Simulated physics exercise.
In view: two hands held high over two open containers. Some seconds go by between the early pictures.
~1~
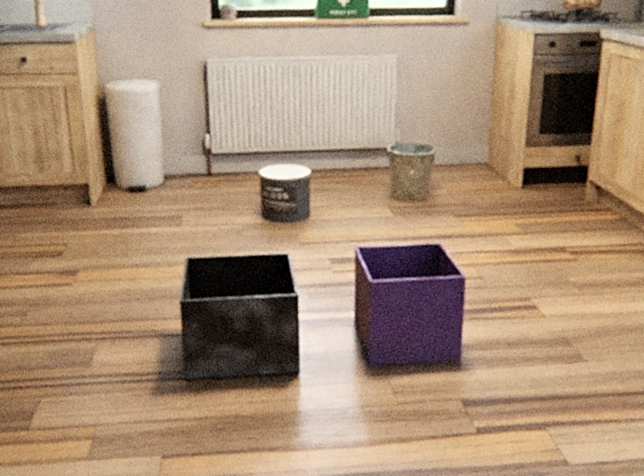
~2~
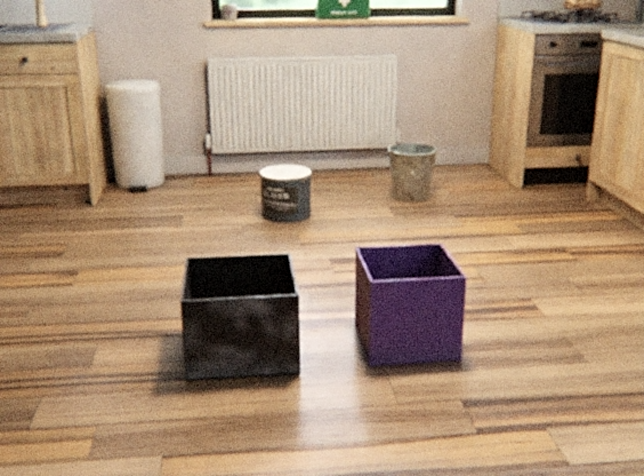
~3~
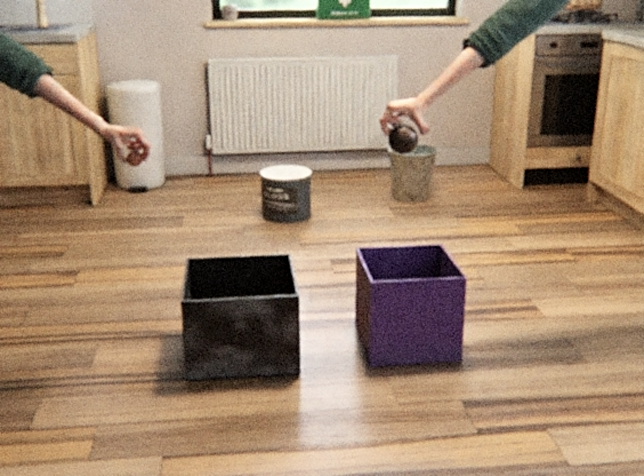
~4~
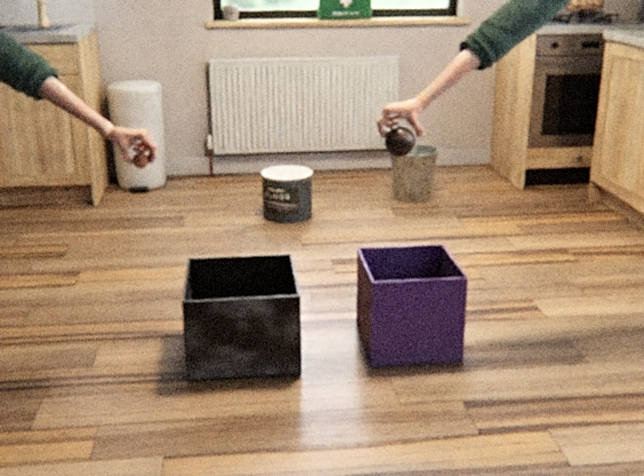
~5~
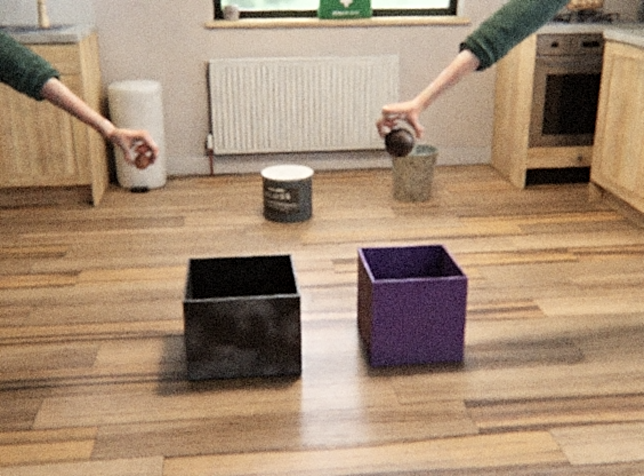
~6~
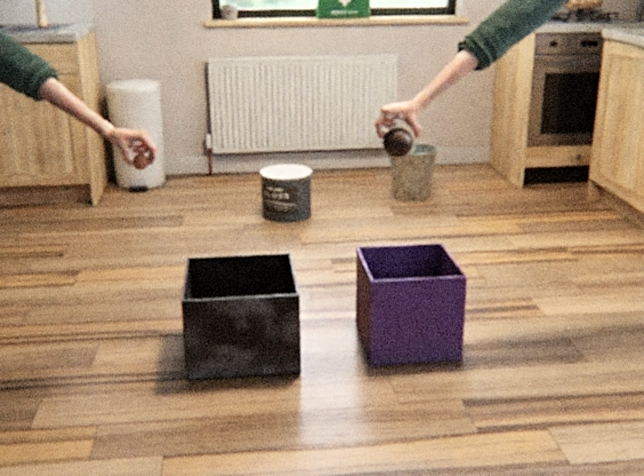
Two green-sleeved arms appeared from either side above a black box and a purple box on a wooden floor, the right hand gripping a dark round object, and both stayed almost still.
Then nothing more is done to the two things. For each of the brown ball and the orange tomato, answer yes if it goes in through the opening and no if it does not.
Brown ball: Yes, orange tomato: No.
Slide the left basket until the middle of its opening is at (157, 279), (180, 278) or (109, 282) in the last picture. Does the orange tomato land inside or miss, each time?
As it turns out, it enters the mouth the first time, enters the mouth the next time and enters the mouth the last time.
Then, 0.20 s past the last view, brown ball in the air near (397, 181); orange tomato in the air near (144, 201).
Then, 0.34 s past the last view, brown ball in the air near (394, 271); orange tomato in the air near (152, 293).
Finally, the brown ball drops into the container, near (393, 327); the orange tomato ends up outside, near (157, 349).
